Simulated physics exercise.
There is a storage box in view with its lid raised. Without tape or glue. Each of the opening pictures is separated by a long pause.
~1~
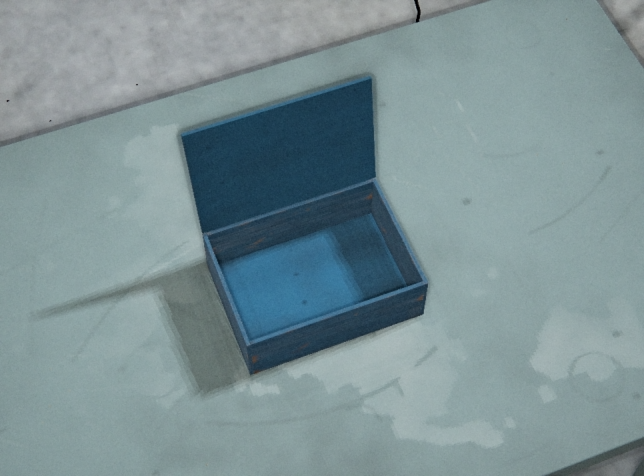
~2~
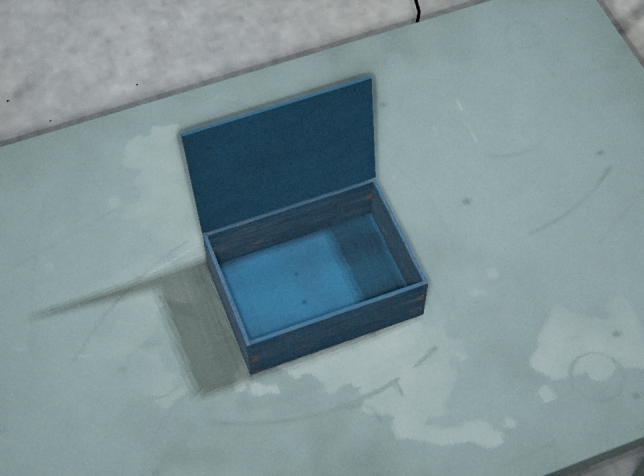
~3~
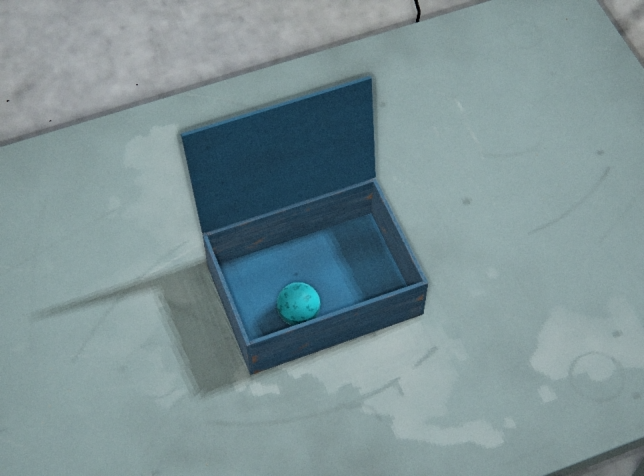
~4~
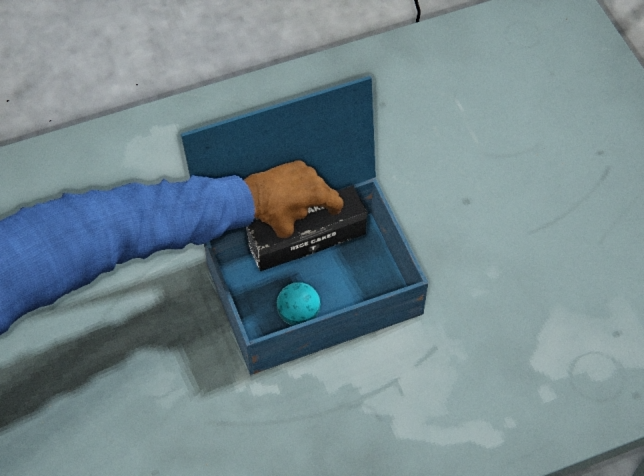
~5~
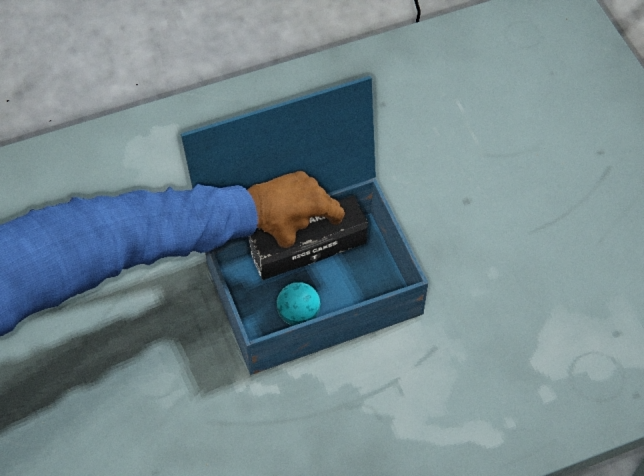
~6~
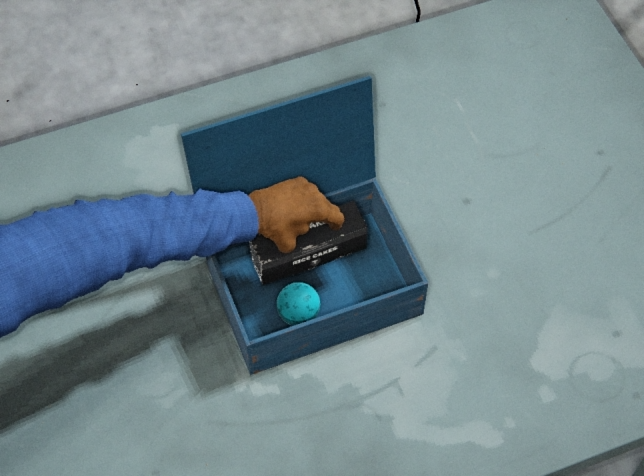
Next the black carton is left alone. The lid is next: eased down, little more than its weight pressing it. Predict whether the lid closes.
Prediction: The lid closes fully.
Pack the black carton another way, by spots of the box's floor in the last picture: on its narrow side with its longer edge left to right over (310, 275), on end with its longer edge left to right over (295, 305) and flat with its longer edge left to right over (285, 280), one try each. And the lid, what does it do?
So, one: It drops fully; two: It drops fully; three: It drops fully.
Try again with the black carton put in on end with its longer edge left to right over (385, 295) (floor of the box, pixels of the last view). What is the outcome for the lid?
The lid remains open a bit this time.
Then, 0.40 s past the last view, black carton rocked 26° from its first pose near (305, 256); turquoise ball displaced a little.
Then, 1.30 s past the last view, lid 78° above the rim; black carton displaced a little near (303, 249).
Then, 1.80 s past the last view, lid 44° above the rim; black carton displaced a little near (303, 249).
Then, 2.20 s past the last view, lid 9° above the rim; black carton displaced a little near (303, 249).
Finally, lid shut; moved from the start, black carton; turquoise ball still in place. Final places as the last picture's camera would see them, black carton near (303, 249).
